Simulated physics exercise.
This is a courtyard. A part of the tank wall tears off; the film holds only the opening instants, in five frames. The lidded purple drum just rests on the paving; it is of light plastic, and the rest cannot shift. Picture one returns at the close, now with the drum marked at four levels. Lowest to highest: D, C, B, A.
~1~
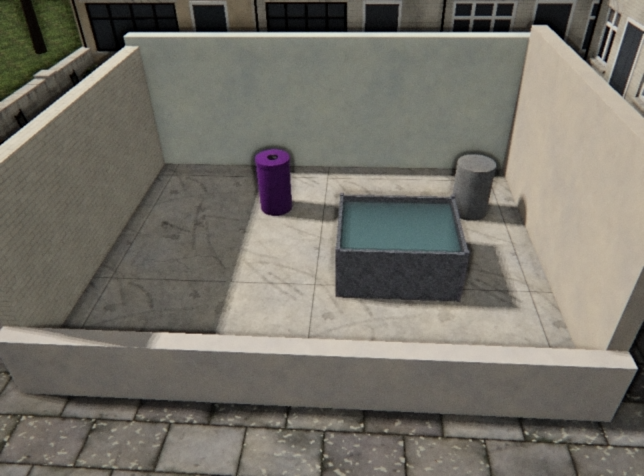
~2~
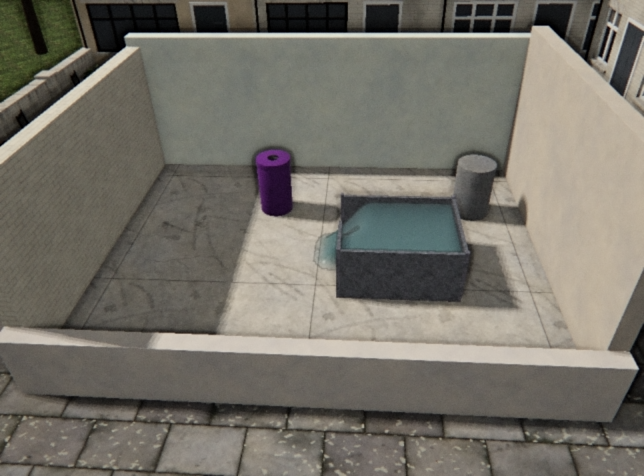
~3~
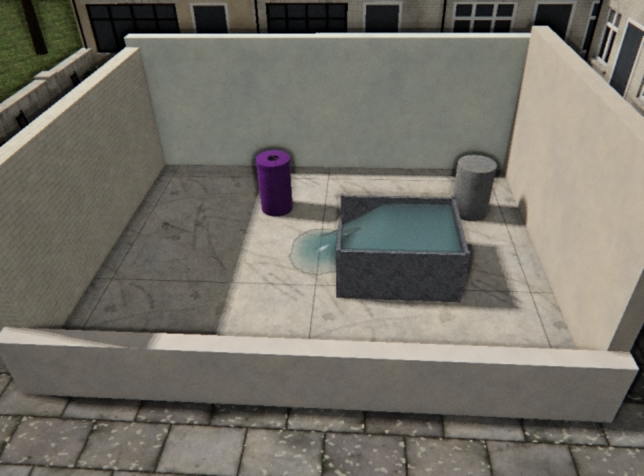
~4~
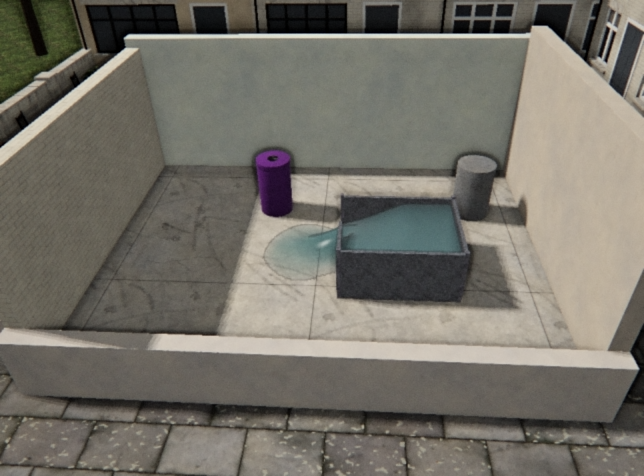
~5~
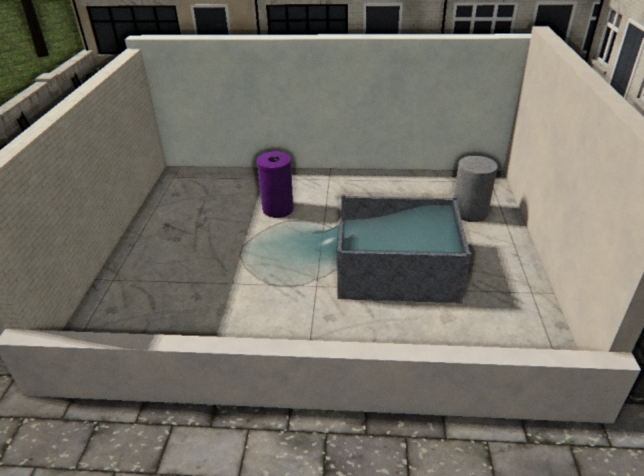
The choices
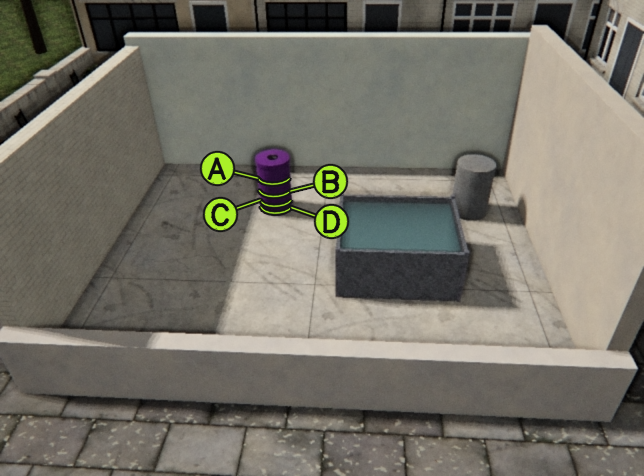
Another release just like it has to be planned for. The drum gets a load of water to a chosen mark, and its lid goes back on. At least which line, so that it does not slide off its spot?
That is mark C.
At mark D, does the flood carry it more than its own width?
Yes, clearly.
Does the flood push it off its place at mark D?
Yes.
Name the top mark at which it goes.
D.
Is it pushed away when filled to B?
No, that is safe.
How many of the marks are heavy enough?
Three.
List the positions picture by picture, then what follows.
Lid of the purple drum at (273, 157); tank full, its middle at (399, 227), in the first frame.
In the second frame, 1 % of the ground wet, in view closest to the drum at (321, 241).
In the third frame, 2 % of the ground wet, in view closest to the drum at (306, 235).
In the fourth frame, 4 % of the ground wet, in view closest to the drum at (304, 227).
Lid of the purple drum at (274, 159); 6 % of the ground wet, in view closest to the drum at (285, 224), in the fifth frame.
On the marked copy, A at (272, 184); B at (273, 196); C at (273, 206); D at (274, 213); from the bottom up D, C, B, A.
If A is chosen, it does not move.
If B is chosen, it does not move.
If C is chosen, it shifts by a finger or two and stays.
If D is chosen, it is pushed about twice its own width away.
